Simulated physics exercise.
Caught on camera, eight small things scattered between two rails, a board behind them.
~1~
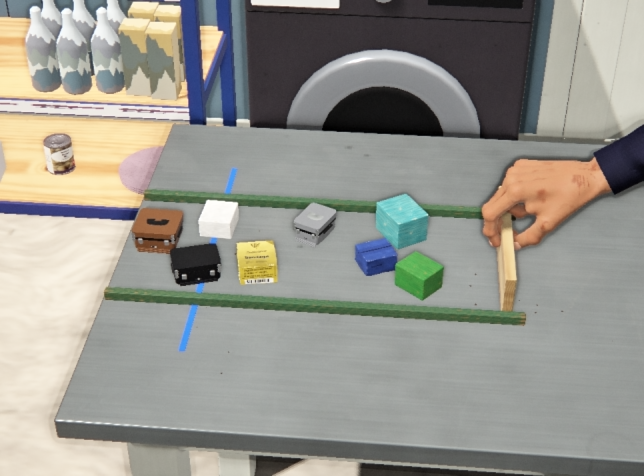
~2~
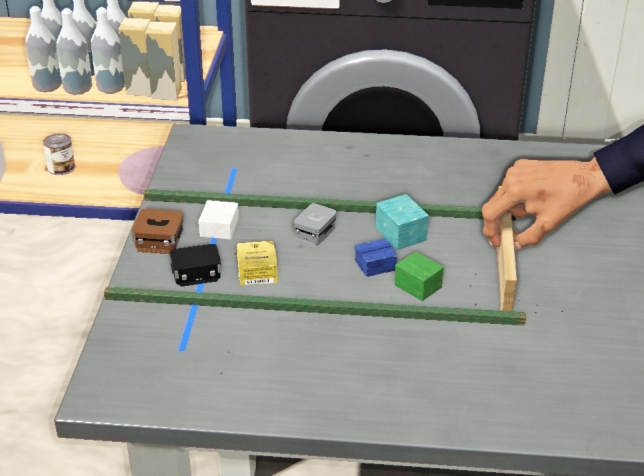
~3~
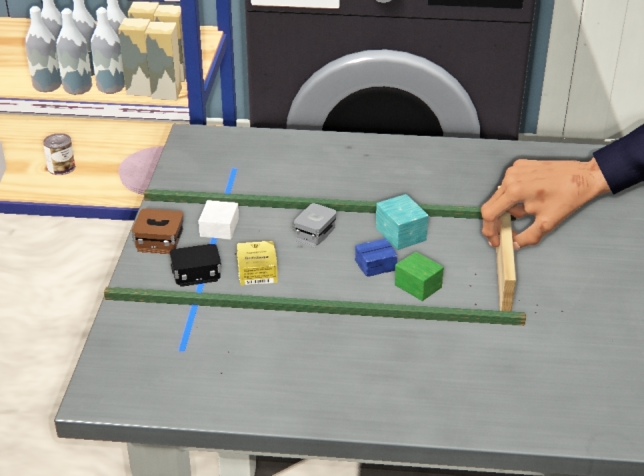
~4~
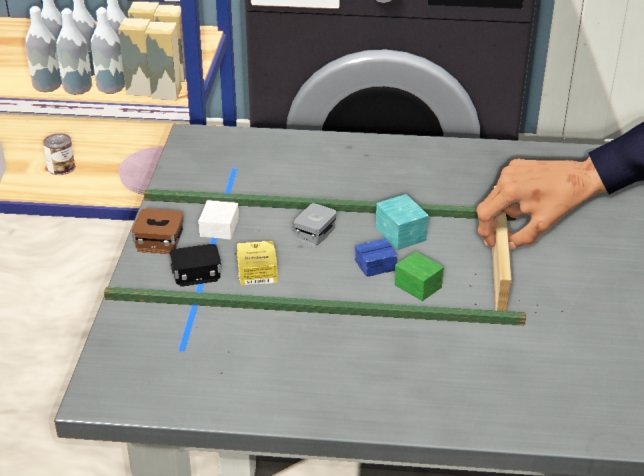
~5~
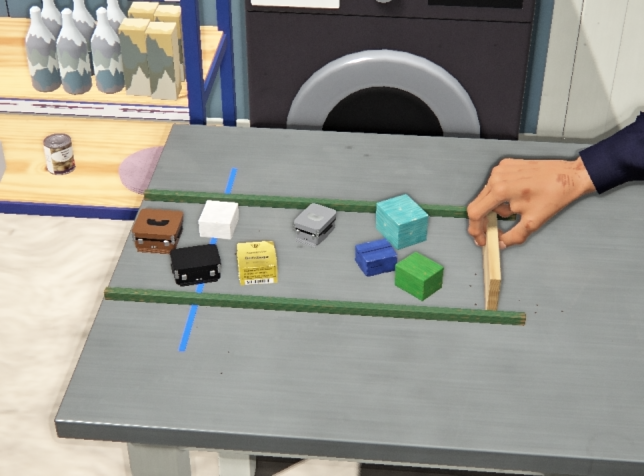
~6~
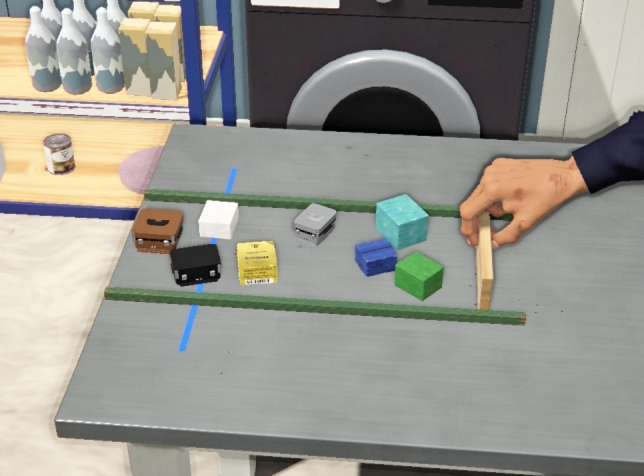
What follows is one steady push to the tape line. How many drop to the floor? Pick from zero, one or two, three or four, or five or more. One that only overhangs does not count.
Here the number that fall off is one or two.
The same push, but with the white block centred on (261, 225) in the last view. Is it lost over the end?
The white block holds on.
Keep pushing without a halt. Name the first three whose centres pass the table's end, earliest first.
They are the brown case, the black case, the white block.
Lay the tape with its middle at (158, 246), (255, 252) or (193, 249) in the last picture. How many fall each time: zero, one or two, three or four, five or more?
For each place: More than four; not one; either three or four.
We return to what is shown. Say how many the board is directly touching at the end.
It touches 3.
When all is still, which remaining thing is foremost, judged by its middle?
The white block.
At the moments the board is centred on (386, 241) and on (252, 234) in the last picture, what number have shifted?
At the one place 3, at the other 8.
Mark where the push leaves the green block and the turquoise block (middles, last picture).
Near (183, 271) and (203, 206).
Soon after, none off yet; brown case at rest near (159, 231); black case at rest near (196, 266); white block at rest near (219, 220).
In the end, the number that fall off is one or two; gone, black case and brown case.
